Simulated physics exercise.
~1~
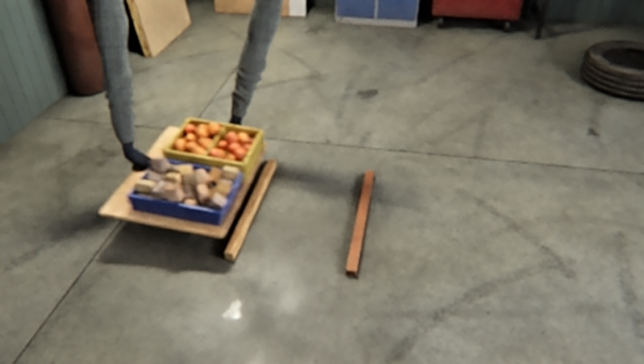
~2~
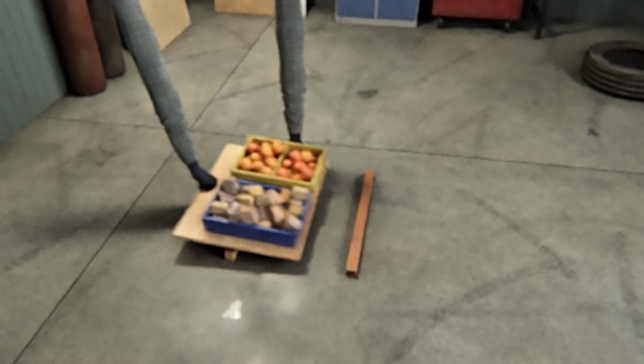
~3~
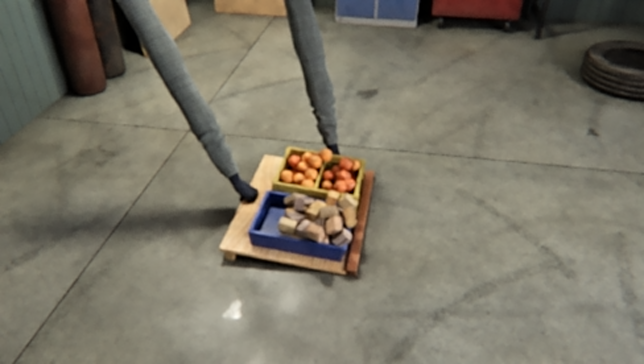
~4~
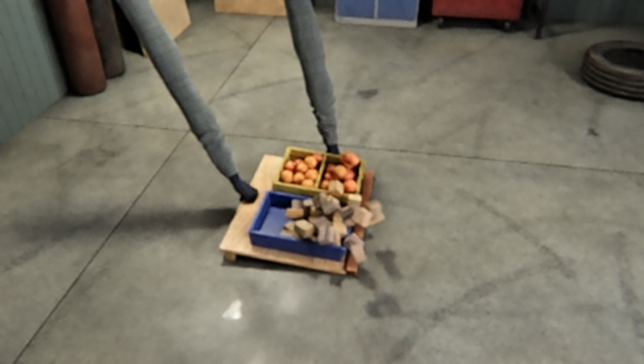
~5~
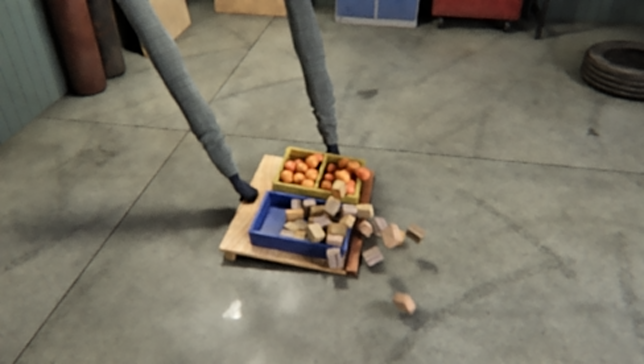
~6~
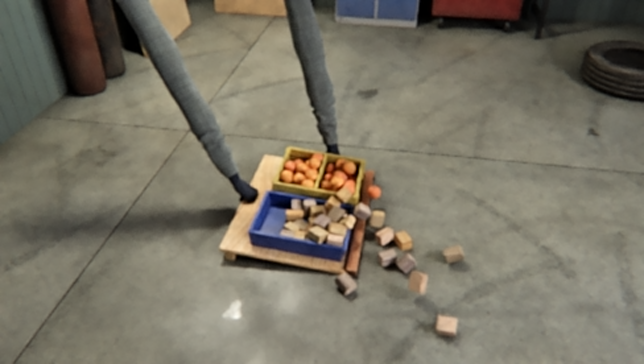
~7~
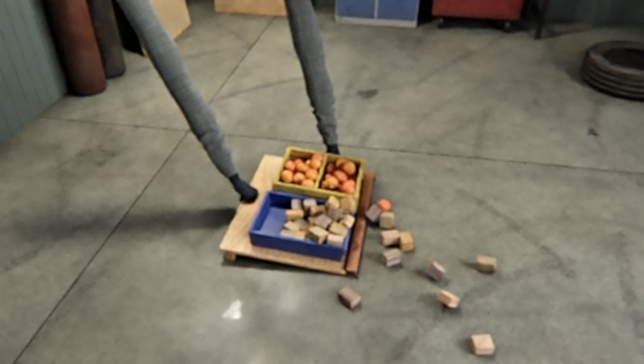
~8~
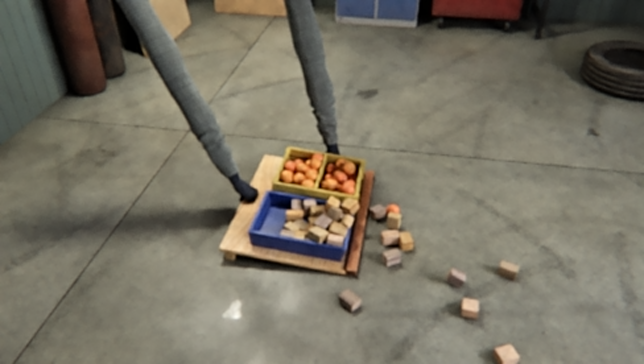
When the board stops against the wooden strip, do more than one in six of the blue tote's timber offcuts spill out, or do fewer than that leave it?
More than one in six of the timber offcuts leave the blue tote. They tumble over its right end and scatter on the floor, though most of the load stays inside.
